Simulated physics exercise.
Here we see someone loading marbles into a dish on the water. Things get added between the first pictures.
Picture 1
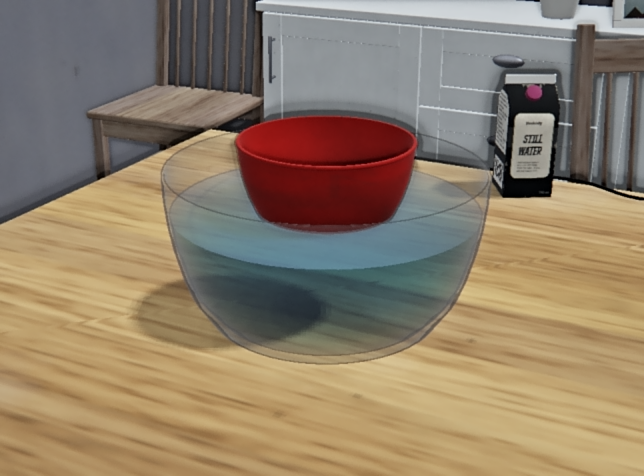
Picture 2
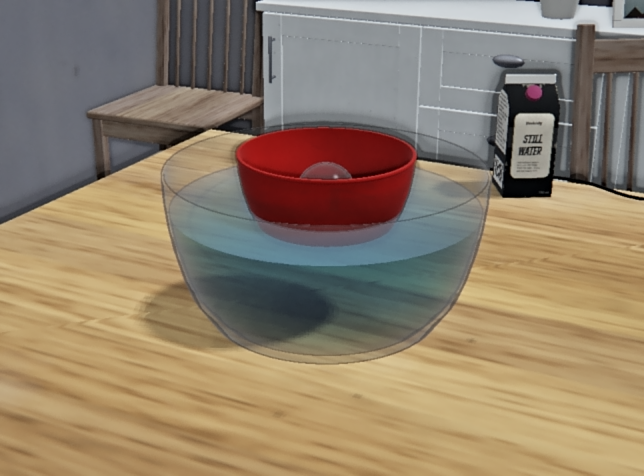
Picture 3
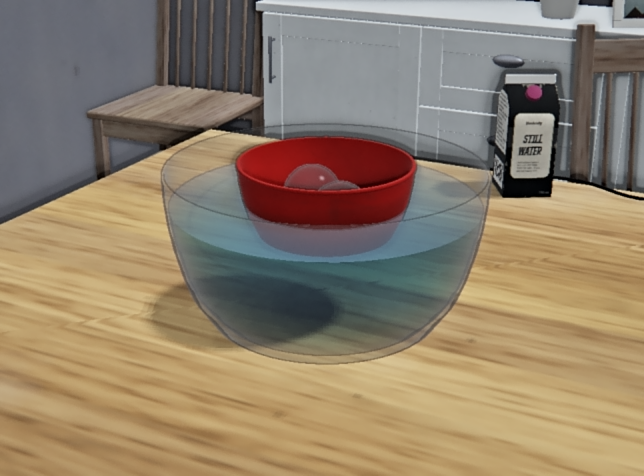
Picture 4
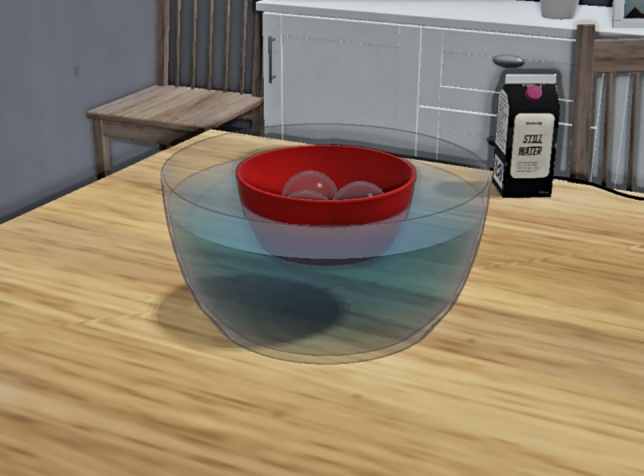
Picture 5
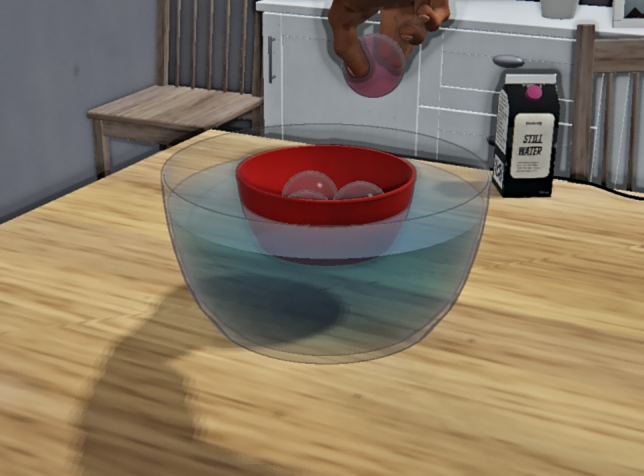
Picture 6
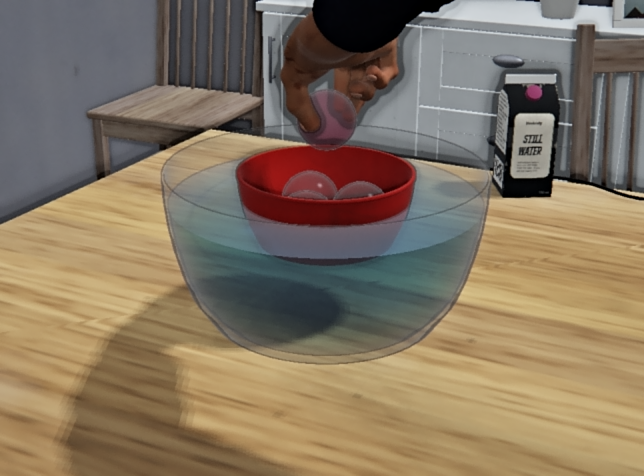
A red dish sits lower in the water as marbles are added, and a hand brings another over it.
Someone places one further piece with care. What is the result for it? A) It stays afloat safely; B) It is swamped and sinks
It stays afloat safely (A).
Shortly, the glass marble is in and the dish dips.
Then, it steadies; about a fifth of its side above the surface.
At the finish, the dish floats; about a fifth of its side above the surface.
